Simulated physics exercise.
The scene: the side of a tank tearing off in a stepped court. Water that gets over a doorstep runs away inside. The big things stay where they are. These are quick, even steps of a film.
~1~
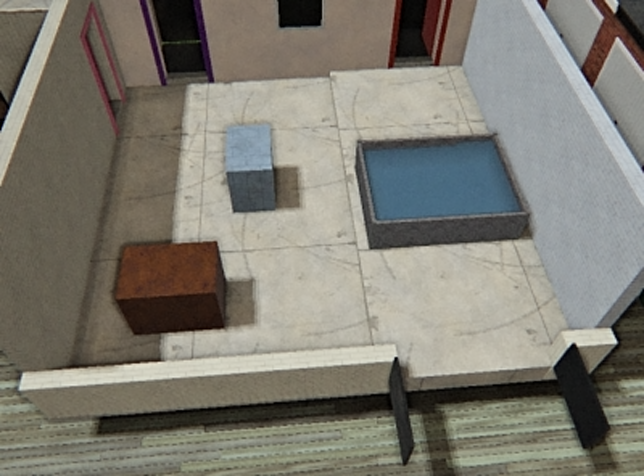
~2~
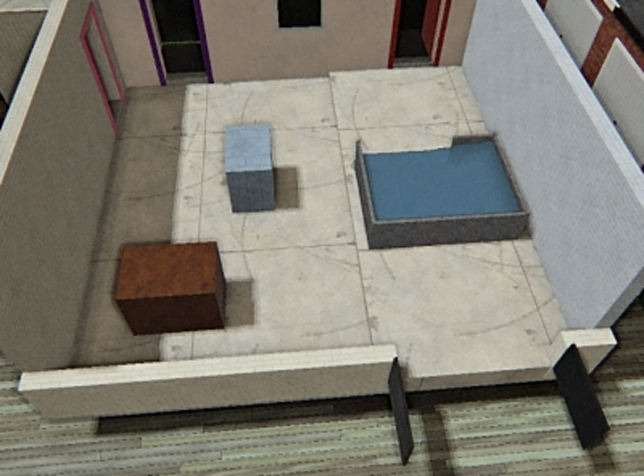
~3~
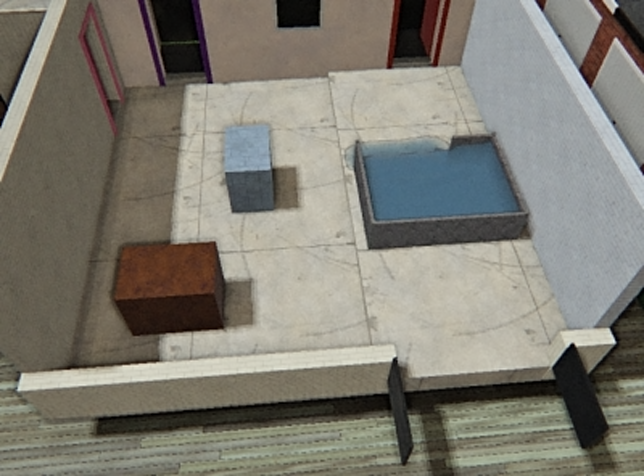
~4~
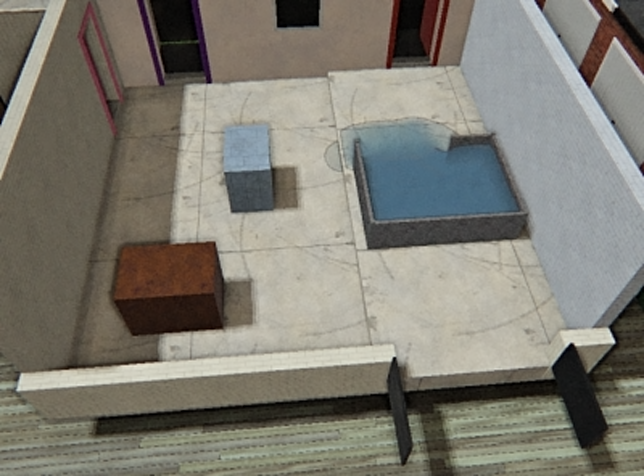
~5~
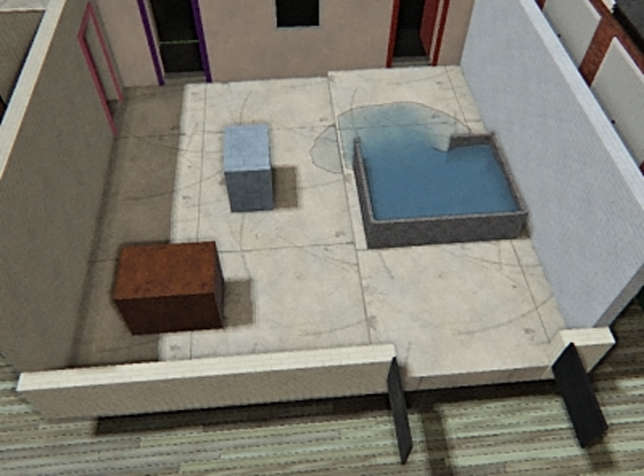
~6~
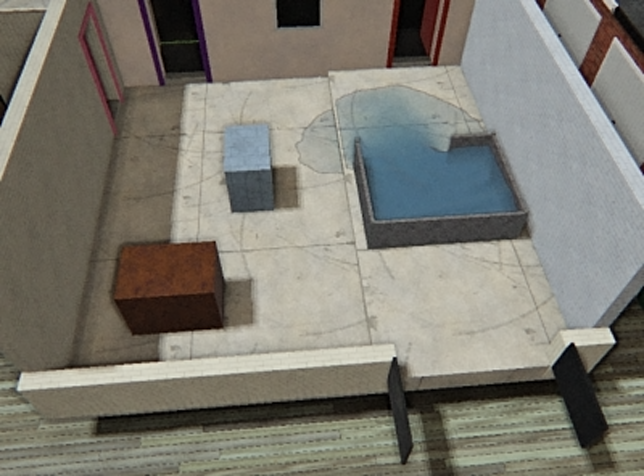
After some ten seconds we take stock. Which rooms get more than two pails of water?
In the end: The pink door floods; the purple door holds within the limit; the red door floods.
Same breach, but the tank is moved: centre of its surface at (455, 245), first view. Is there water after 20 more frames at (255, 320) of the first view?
Verdict: Not flooded.
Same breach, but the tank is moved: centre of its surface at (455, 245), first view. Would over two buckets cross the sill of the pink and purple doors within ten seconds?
My reading: The pink one passes that mark, the purple one holds.
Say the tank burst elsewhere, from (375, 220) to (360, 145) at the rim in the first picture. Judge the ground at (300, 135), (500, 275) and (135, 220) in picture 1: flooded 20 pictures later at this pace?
As listed: Awash, clear, covered.
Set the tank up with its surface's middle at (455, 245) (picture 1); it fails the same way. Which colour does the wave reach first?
It is the red-painted one.
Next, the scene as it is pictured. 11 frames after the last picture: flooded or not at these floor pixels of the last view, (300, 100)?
Answer: Awash.
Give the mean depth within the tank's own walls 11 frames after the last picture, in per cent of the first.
Near 44 in a hundred.
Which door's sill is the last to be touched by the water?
That is the one in pink.
A moment on, water covers 25 % of the floor; the pink door not reached, the purple door not reached, the red door under two buckets in.
Next, water covers 25 % of the floor; the pink door not reached, the purple door not reached, the red door over two buckets in.
Then, water covers 35 % of the floor; the pink door under two buckets in, the purple door wet at the sill, nothing in, the red door far over two buckets in.
Later, water covers 55 % of the floor; the pink door far over two buckets in, the purple door wet at the sill, nothing in, the red door far over two buckets in.
In the end, water covers 80 % of the floor; the pink door far over two buckets in, the purple door wet at the sill, nothing in, the red door far over two buckets in.
